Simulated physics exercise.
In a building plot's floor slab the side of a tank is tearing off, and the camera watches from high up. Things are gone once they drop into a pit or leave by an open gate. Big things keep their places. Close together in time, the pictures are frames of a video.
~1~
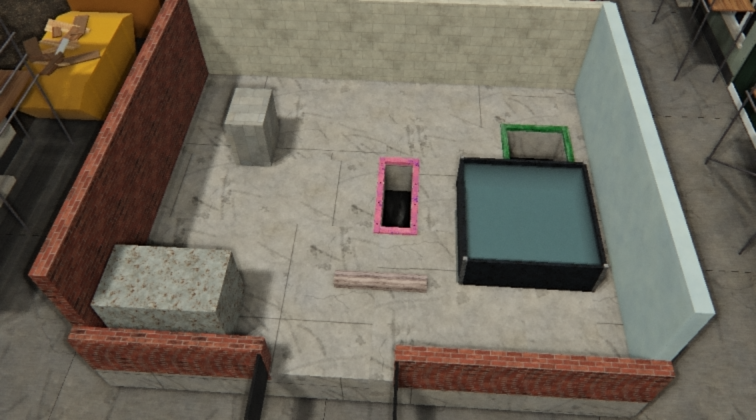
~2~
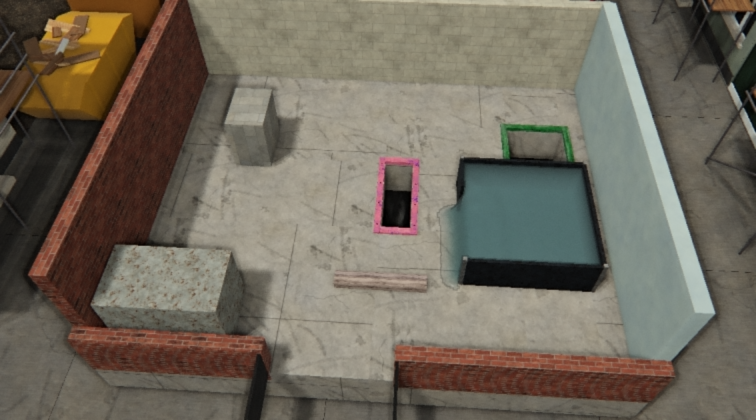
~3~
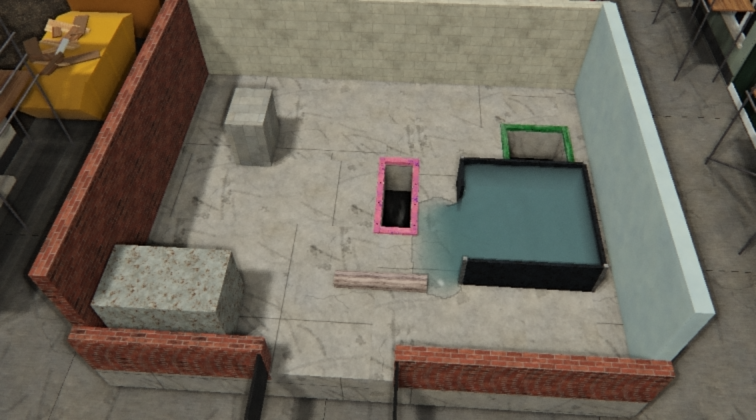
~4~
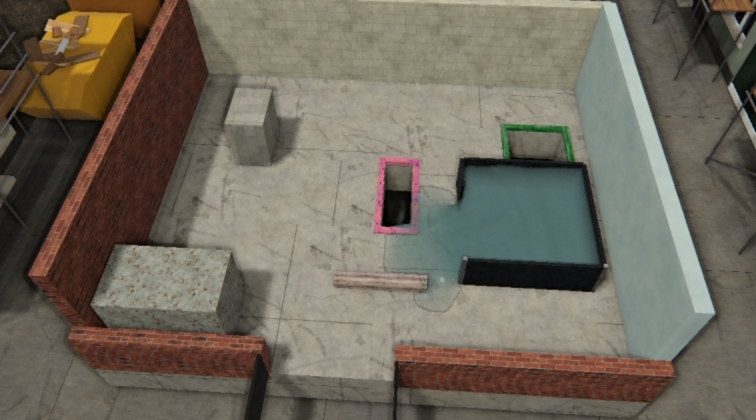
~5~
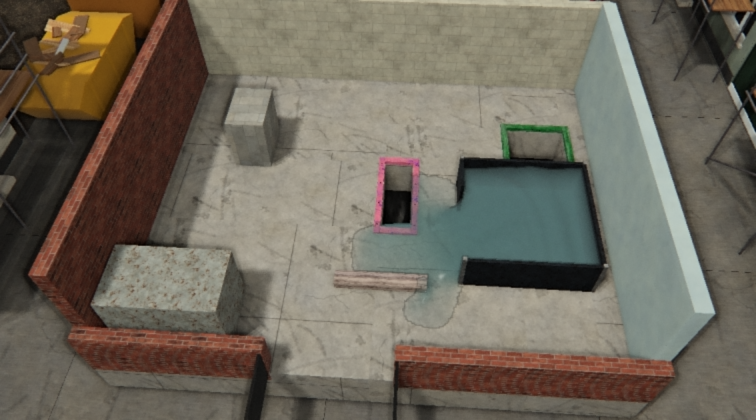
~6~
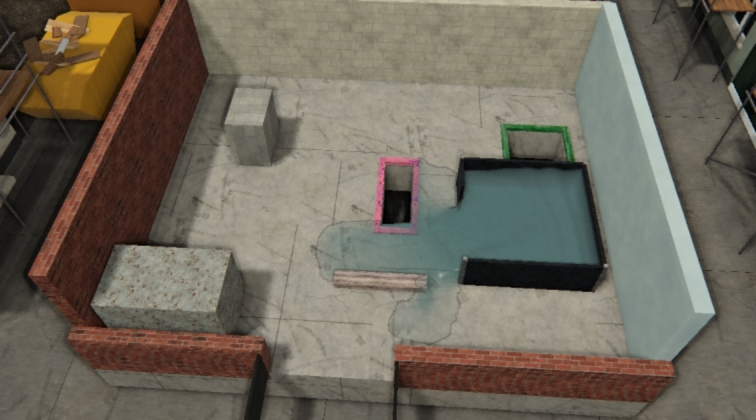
At first, a square tank of bluish water stands whole on a walled concrete floor, right of a pink-rimmed pit. Then its left side opens and water pours out, spreading leftward across the slab. It runs past the pit's near edge and around a low bar, widening left and toward the viewer.
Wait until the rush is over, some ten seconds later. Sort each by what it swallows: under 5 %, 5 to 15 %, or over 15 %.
Sorted: Gate 5 to 15 %, green pit under 5 %, pink pit over 15 %.
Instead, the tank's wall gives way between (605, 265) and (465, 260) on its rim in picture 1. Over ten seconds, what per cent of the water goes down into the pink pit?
That would be pink at 0 percent.
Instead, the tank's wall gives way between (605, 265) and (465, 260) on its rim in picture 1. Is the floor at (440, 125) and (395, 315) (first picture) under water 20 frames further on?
Unsoaked, then soaked.
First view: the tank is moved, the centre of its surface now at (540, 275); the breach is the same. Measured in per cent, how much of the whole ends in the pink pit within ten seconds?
So the pink pit gets 2 in a hundred.
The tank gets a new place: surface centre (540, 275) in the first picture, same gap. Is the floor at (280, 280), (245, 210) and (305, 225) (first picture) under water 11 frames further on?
Outcome, in sequence: Wetted, wetted, wetted.
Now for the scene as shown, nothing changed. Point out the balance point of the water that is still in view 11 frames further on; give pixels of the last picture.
Near (428, 245) in the last view.
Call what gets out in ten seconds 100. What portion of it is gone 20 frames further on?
Roughly 70 per cent.
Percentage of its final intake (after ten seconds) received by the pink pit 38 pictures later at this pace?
About 95 %.
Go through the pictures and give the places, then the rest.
In the first picture, the open tank at (528, 211) is whole and still.
In the second picture, the front is at (448, 209), out from the gap at (463, 237).
In the third picture, water pours out at (462, 239) and has run to (428, 289).
In the fourth picture, the front is at (393, 278), out from the gap at (462, 239).
In the fifth picture, water pours out at (462, 240) and has run to (361, 276).
In the sixth picture, the front is at (322, 250), out from the gap at (462, 239).
A moment on, water covers 20 % of the floor; the gate 0 %, the green pit 0 %, the pink pit 6 %.
Next, water covers 35 % of the floor; the gate 1 %, the green pit 0 %, the pink pit 11 %.
Then, water covers 40 % of the floor; the gate 3 %, the green pit 0 %, the pink pit 15 %.
Later, water covers 60 % of the floor; the gate 6 %, the green pit 0 %, the pink pit 18 %.
In the end, water covers 90 % of the floor; the gate 8 %, the green pit 0 %, the pink pit 19 %.
